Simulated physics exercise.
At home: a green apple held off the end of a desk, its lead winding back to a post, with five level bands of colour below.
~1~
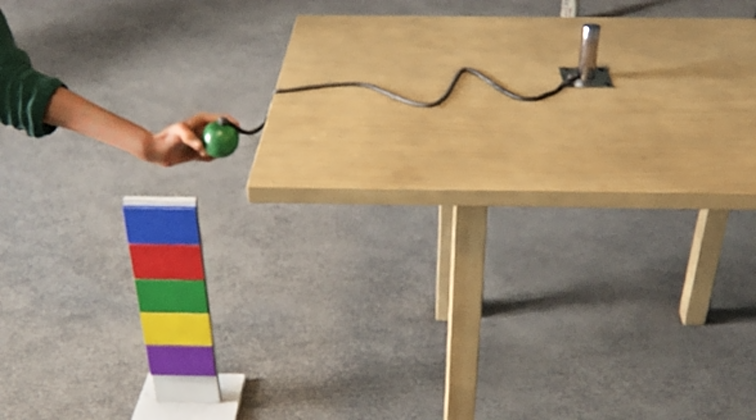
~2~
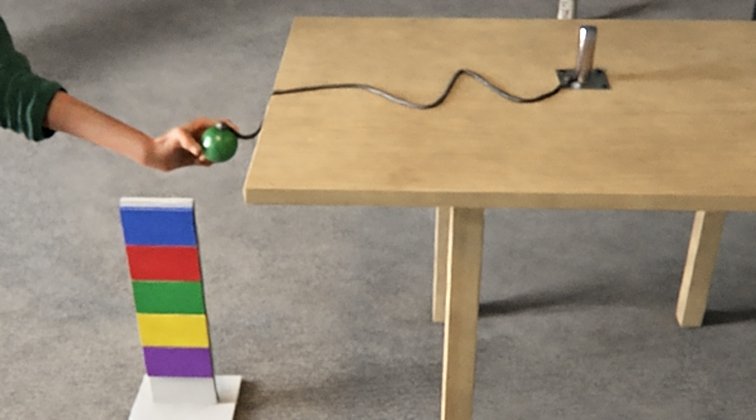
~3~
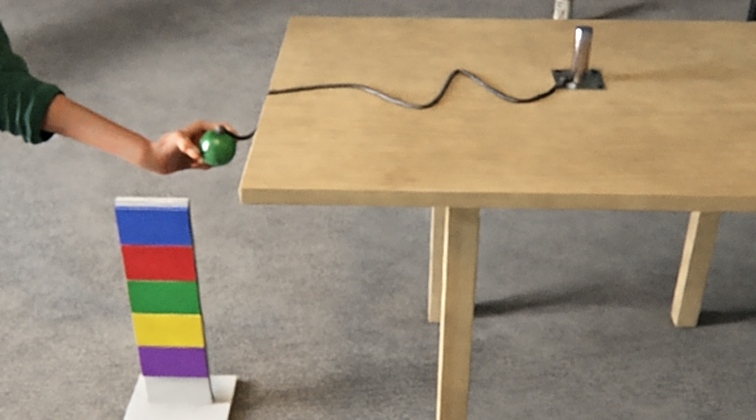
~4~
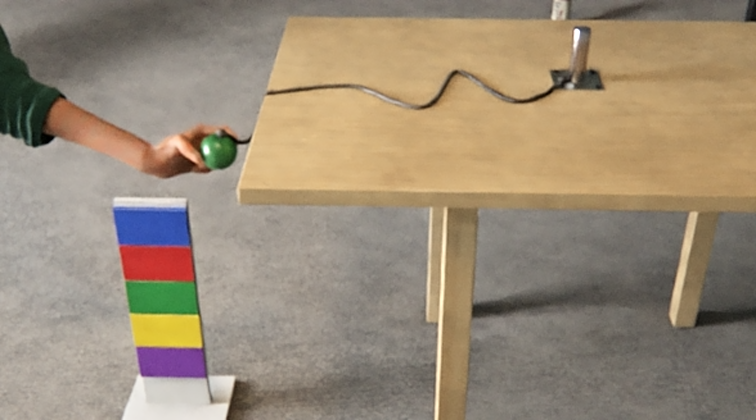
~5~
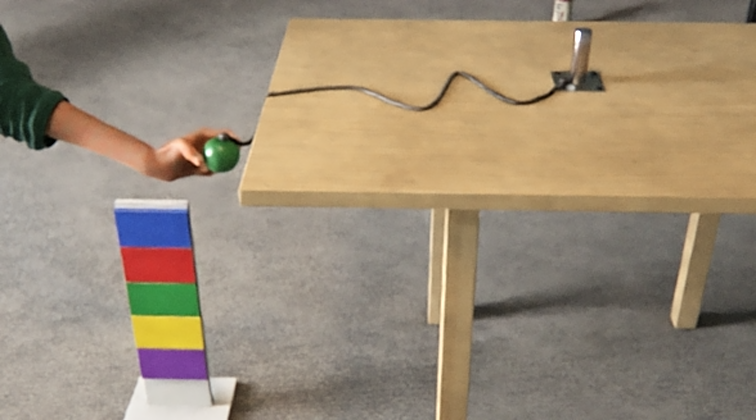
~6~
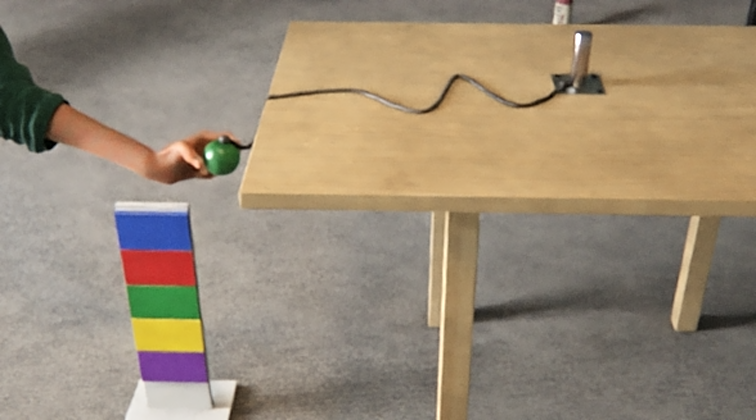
To begin with, a hand reaching in from the left holds a green ball-like object just off a wooden table's edge, its dark lead winding back to a metal post, above a stand of five coloured bands. The view shifts very slightly, while the hand keeps its grip and little else changes.
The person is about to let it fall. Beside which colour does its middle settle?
Its centre hangs level with the green band.
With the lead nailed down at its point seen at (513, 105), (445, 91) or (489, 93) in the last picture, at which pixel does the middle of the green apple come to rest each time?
Try by try, around (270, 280), (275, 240) and (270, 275).
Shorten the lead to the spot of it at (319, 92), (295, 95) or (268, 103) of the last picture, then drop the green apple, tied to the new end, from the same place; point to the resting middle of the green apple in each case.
Try by try, around (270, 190), (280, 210) and (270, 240).
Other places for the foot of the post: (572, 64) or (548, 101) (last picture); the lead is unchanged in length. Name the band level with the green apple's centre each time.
In that order: Green; yellow.
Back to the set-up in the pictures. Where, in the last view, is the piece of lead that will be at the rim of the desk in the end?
The one at (390, 104).
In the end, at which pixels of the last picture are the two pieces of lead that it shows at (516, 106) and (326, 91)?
The first at (486, 87), the second at (269, 167).
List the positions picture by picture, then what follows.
In the first picture, green apple (220, 139); blue (161, 227); red (166, 263); green (171, 297); yellow (176, 330); purple (181, 362).
In the second picture, green apple (220, 144); lead through (550, 95) (480, 79) (445, 95) (375, 91) (290, 92).
In the third picture, green apple (218, 148).
In the fourth picture, green apple (219, 152); lead through (544, 95) (474, 80) (439, 96) (369, 91) (284, 92).
In the fifth picture, green apple (221, 155).
In the sixth picture, green apple (222, 157); lead through (545, 100) (476, 84) (440, 100) (371, 96) (286, 96).
A little later, apple near (244, 300); level with green.
Next, apple near (312, 286); level with green.
Later still, apple near (266, 299); level with green.
When it is over, apple near (279, 296); level with green. Its middle rests at the green band.
